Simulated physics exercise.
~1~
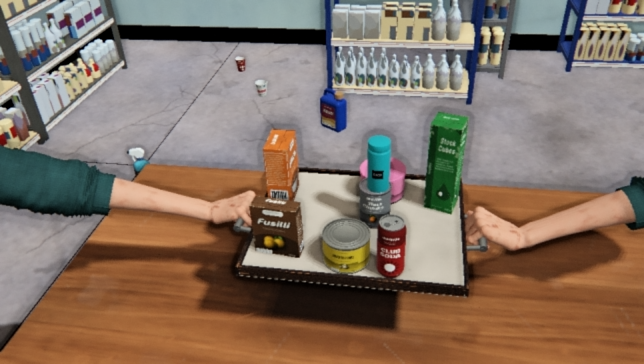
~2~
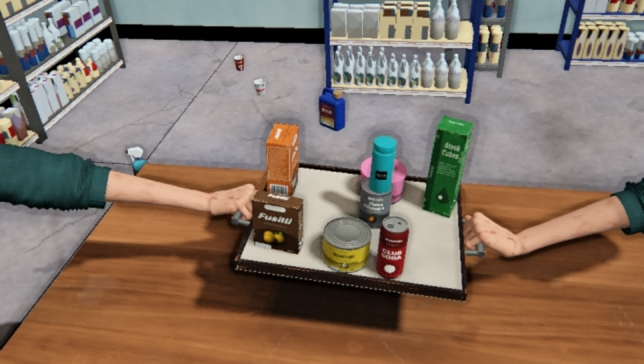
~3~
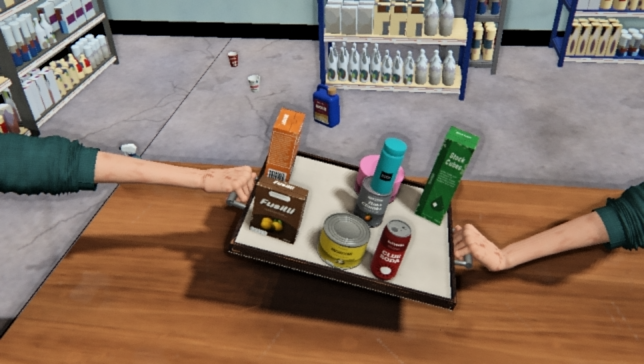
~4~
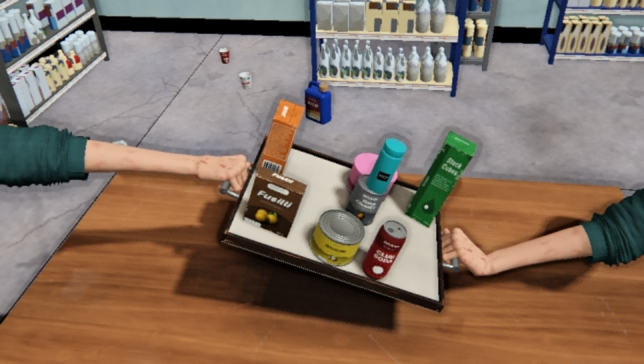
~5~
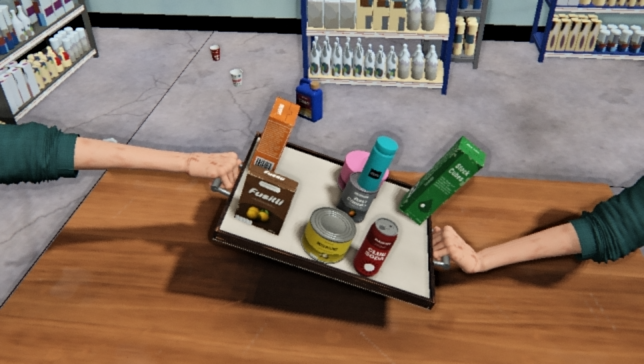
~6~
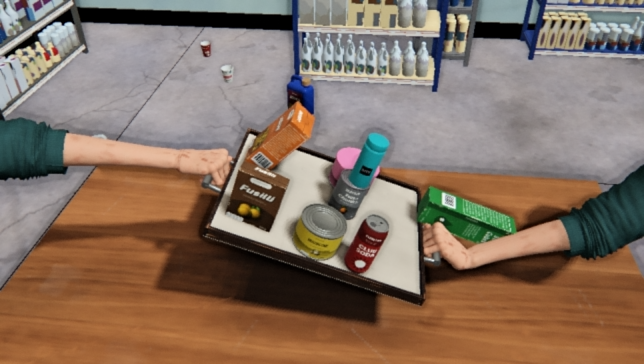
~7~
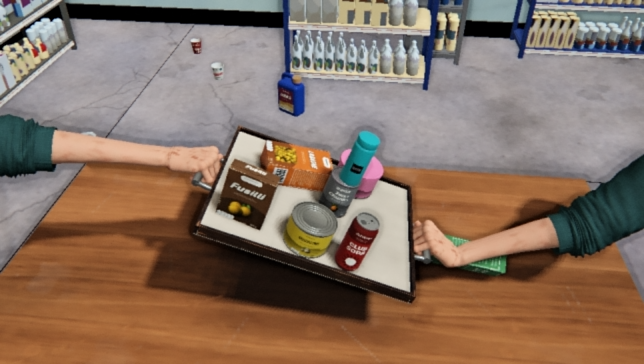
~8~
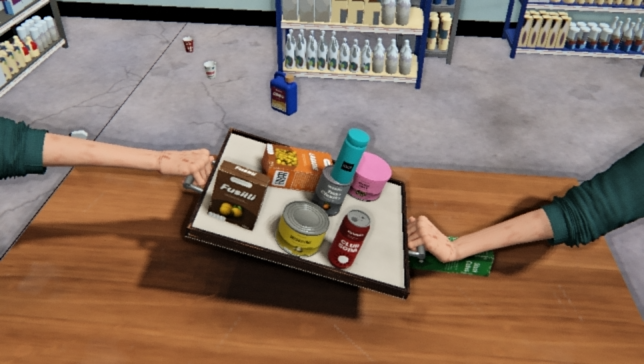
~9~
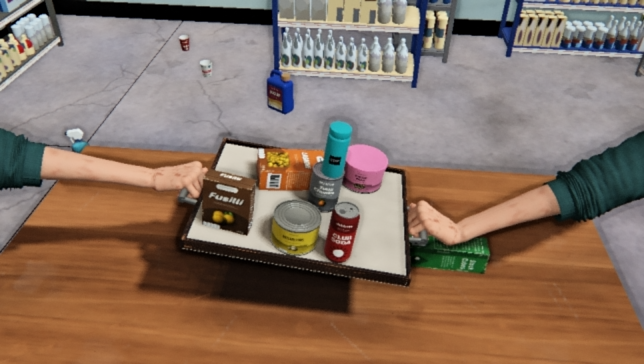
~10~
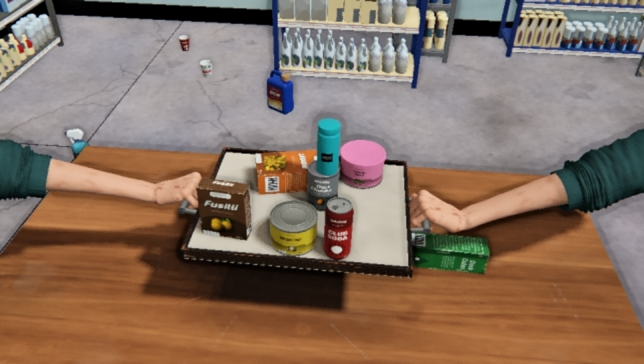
Two hands tilted a tray of groceries down to the right above a wooden table, and the green carton toppled off the right side before the orange packet fell over; the tray was then levelled, with the orange packet still lying on it.
